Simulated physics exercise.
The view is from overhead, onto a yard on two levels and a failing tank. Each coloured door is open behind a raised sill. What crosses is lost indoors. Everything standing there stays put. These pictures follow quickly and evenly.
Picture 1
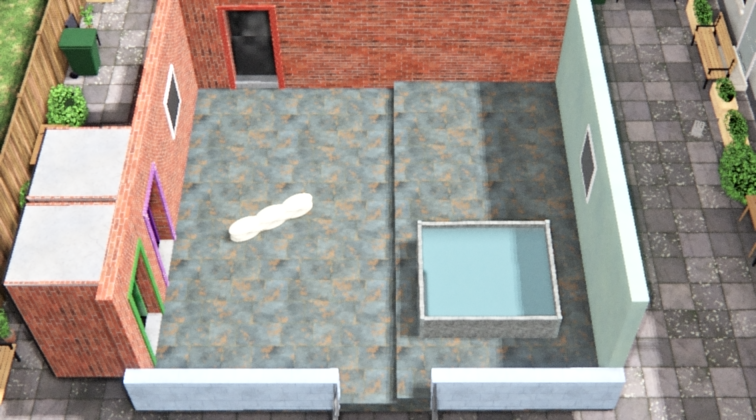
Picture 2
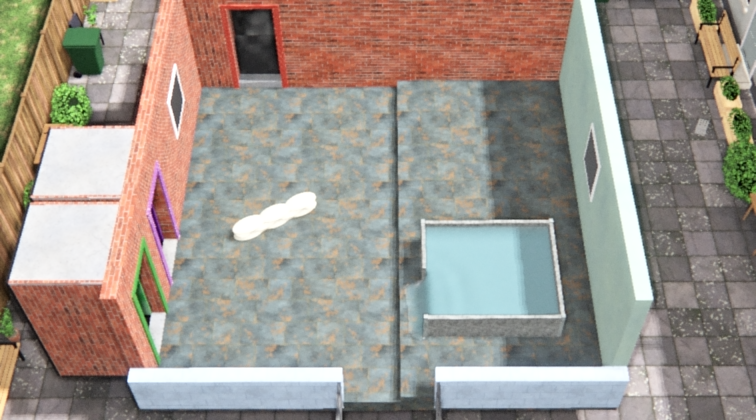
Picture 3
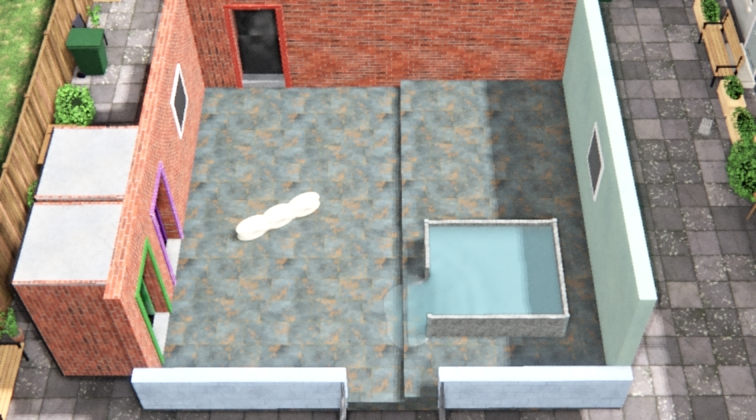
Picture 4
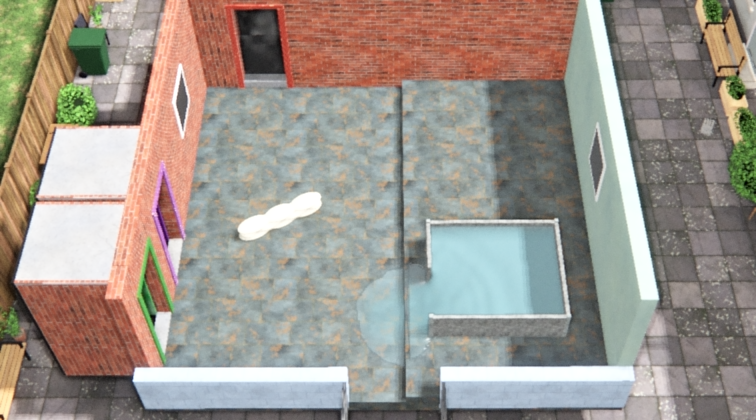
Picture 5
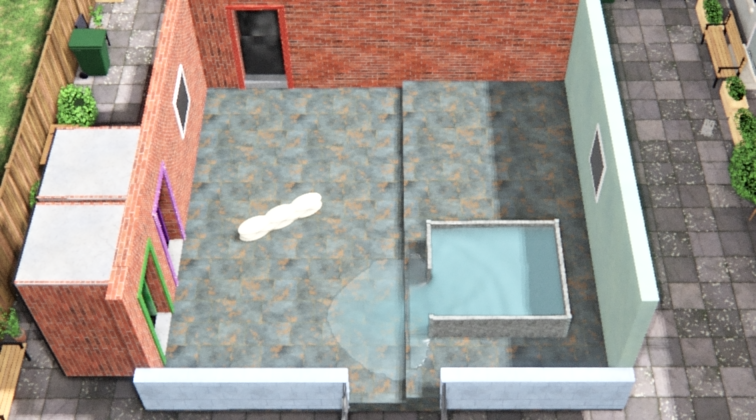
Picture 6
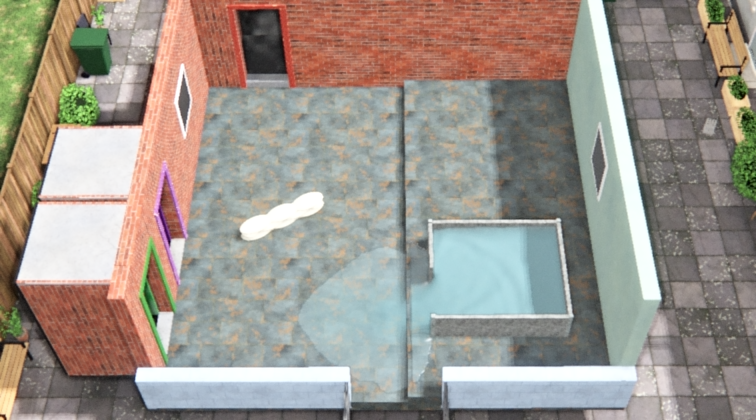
Water pouring from the left side of a low-walled tank and spreading leftward across the floor of a brick-walled yard.
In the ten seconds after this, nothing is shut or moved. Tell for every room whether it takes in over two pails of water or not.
In the end green door: Exceeds it, purple door: Exceeds it, red door: Does not exceed it.
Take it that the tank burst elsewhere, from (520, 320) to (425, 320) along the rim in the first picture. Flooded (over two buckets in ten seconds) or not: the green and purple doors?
Here's how I see it: The green door crosses the line and the purple door doesn't reach it.
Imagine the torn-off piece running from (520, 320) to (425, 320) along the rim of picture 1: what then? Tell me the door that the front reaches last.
That's the one in red.
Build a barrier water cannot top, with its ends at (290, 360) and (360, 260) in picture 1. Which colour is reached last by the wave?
I'd go with the red door.
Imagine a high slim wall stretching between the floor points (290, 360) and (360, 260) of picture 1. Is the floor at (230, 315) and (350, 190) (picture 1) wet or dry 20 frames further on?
First spot submerged, second spot submerged.
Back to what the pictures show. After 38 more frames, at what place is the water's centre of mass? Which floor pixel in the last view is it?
That comes out near (352, 288).
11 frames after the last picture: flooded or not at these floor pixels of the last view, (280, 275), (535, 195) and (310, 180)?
Lab note, in the order given: Wet through, unwetted, unwetted.
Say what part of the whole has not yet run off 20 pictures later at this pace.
I'd estimate close to 90 per cent.
A moment on, water covers 20 % of the floor; the green door not reached, the purple door not reached, the red door not reached.
Next, water covers 25 % of the floor; the green door under two buckets in, the purple door wet at the sill, nothing in, the red door not reached.
Then, water covers 30 % of the floor; the green door far over two buckets in, the purple door over two buckets in, the red door not reached.
Later, water covers 40 % of the floor; the green door far over two buckets in, the purple door far over two buckets in, the red door not reached.
In the end, water covers 60 % of the floor; the green door far over two buckets in, the purple door far over two buckets in, the red door wet at the sill, nothing in.
